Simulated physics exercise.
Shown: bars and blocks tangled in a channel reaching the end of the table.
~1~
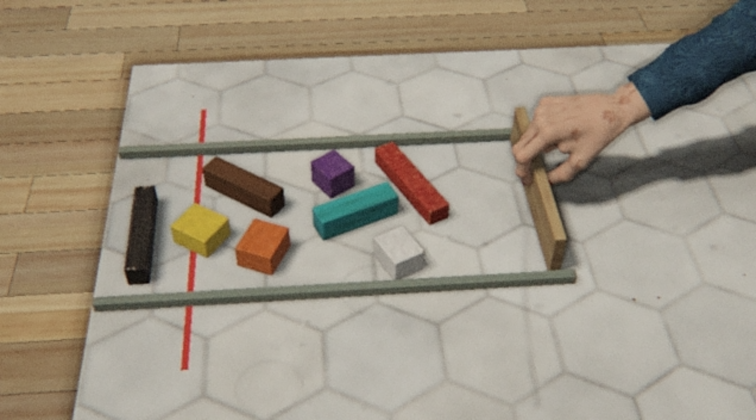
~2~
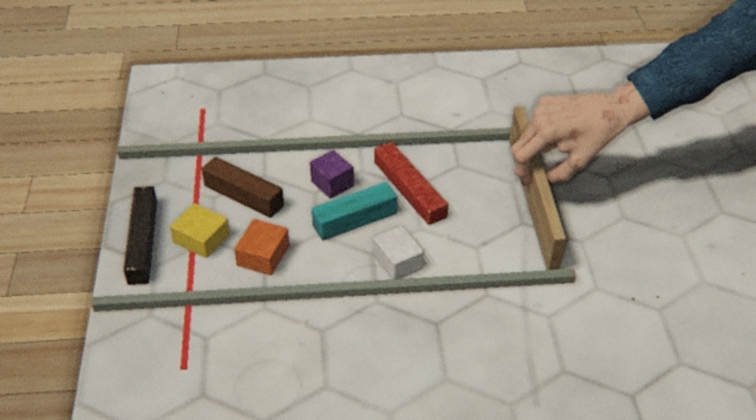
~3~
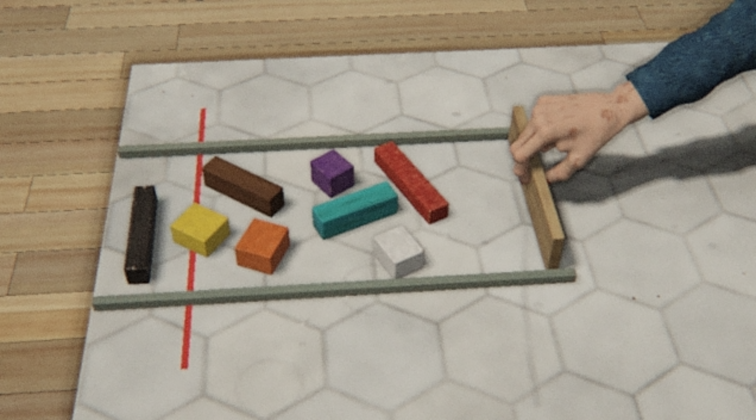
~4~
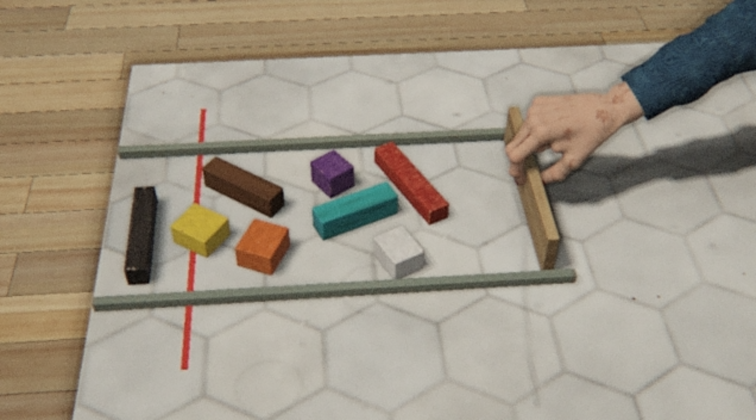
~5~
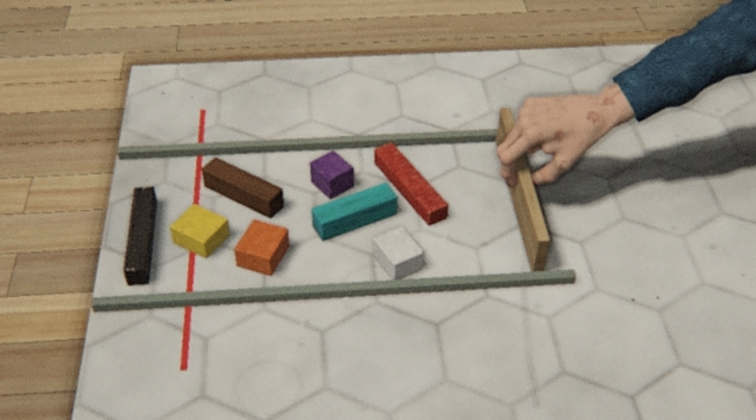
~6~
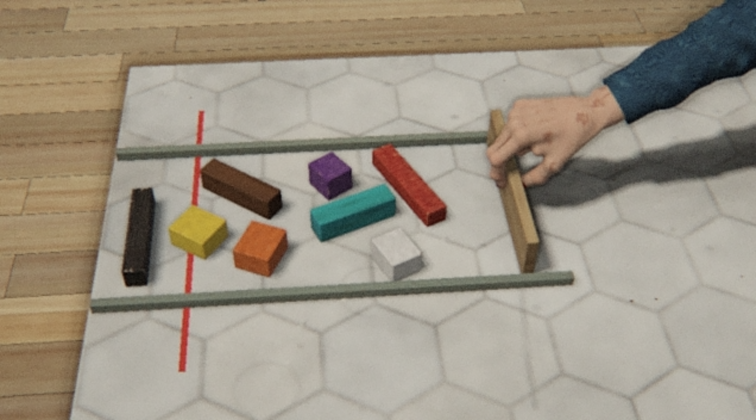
To begin with, a hand holds a wooden board upright at the right end of a channel between two rails, where coloured bars and blocks lie scattered near a red line. The hand then slides the board a short way left, while the bars and blocks stay essentially still.
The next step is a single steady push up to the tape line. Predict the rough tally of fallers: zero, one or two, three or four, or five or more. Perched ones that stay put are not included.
Lost: One or two.
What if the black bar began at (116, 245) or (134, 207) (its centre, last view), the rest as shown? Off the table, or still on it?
Lab note - black bar, try one ends off, try two ends off.
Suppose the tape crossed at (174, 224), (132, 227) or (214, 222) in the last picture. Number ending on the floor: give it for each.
Tallies in the order given: 2, 6, 0.
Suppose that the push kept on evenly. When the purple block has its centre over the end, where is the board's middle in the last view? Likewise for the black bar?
The middle is at (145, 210) when it's the purple block, and at (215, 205) when it's the black bar.
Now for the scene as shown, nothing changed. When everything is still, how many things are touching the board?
2 of them.
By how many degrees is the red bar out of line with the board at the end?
Roughly 0 degrees.
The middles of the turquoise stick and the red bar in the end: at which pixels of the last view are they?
The turquoise stick settles near (150, 224); as for the red bar, near (183, 194).
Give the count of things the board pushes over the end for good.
Tally: 1.
Early on, none off yet; black bar at rest near (139, 235); yellow block at rest near (199, 232); brown stick at rest near (241, 189).
A while later, none off yet; black bar at rest near (139, 235); yellow block at rest near (199, 232); brown stick travelled a little near (209, 185).
Finally, the number that fall off is one or two; lost, black bar.
